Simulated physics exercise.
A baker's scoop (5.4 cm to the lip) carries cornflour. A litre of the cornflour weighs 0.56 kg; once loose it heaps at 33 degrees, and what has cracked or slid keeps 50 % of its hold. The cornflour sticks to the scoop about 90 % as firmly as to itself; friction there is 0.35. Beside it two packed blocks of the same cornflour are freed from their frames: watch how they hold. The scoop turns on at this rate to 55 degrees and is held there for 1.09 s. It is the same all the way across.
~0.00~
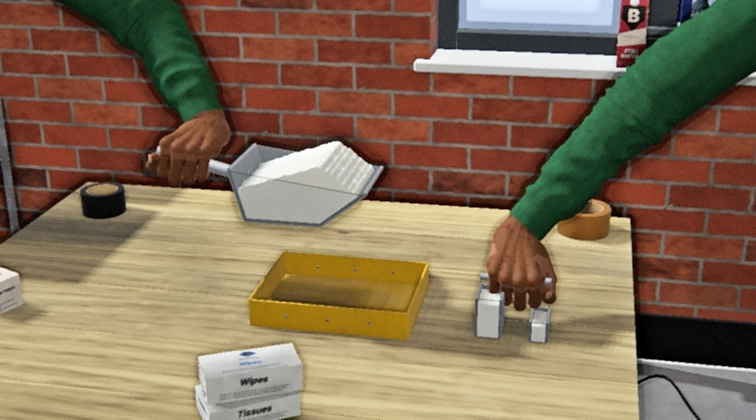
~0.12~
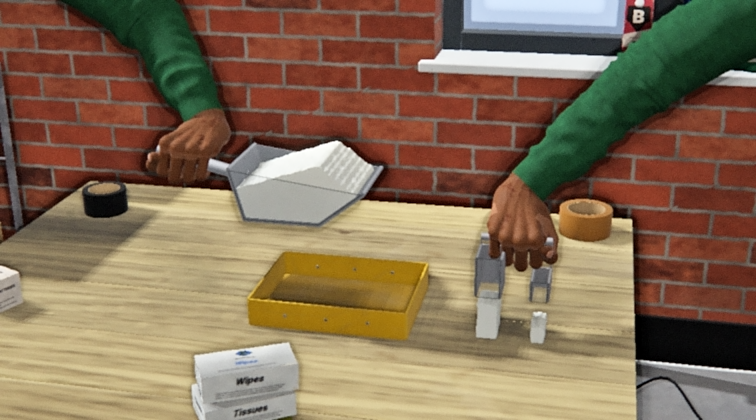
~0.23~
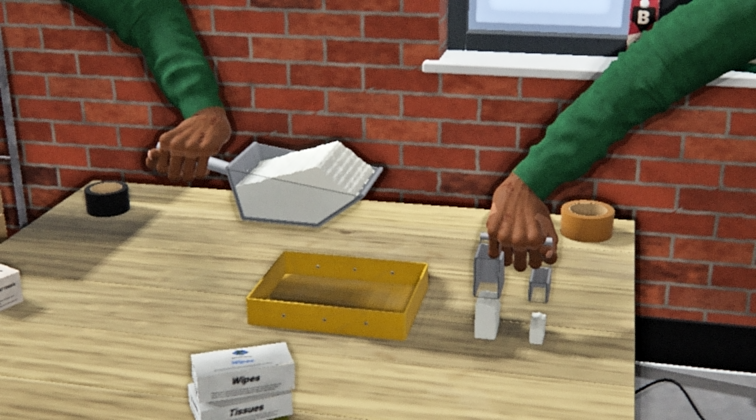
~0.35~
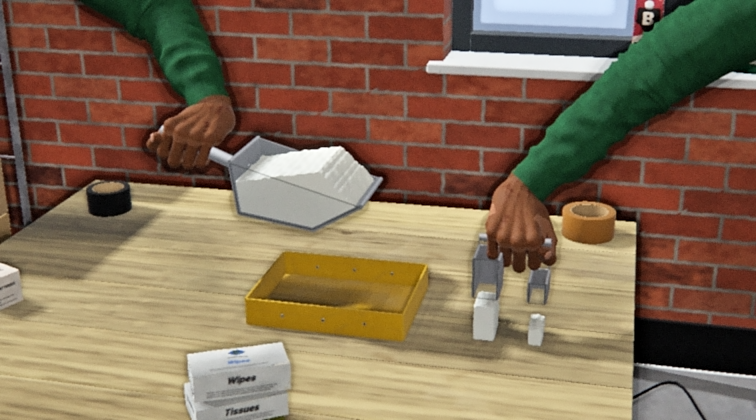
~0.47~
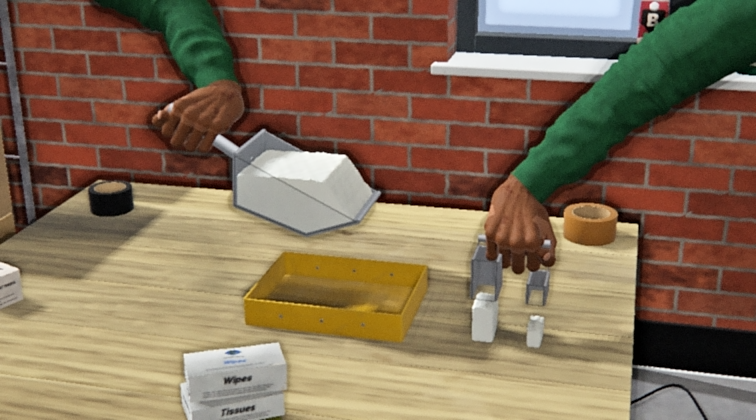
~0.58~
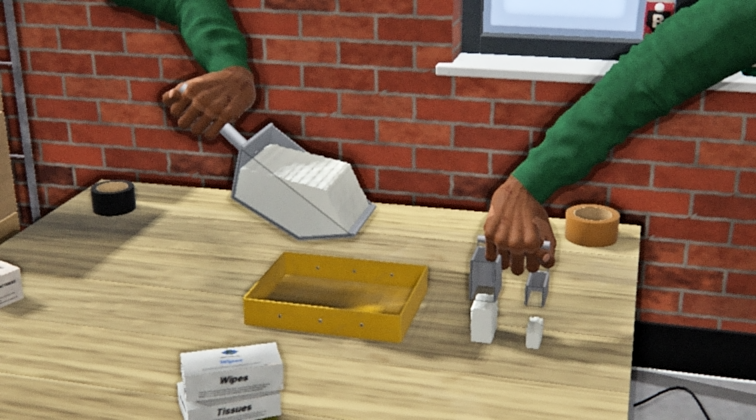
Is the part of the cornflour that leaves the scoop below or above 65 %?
The result is below 65 %.
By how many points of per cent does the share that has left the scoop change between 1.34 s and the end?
Some 25 per cent.
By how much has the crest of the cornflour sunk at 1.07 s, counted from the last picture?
Roughly 0.0 cm.
After 0.81 s, the scoop is at 49 degrees and 0 % has left it.
After 1.07 s, the scoop is at 55 degrees and 0 % has left it.
After 1.34 s, the scoop is at 55 degrees and 26 % has left it.
After 1.61 s, the scoop is at 55 degrees and 46 % has left it.
After 1.97 s, the scoop is at 55 degrees and 50 % has left it.
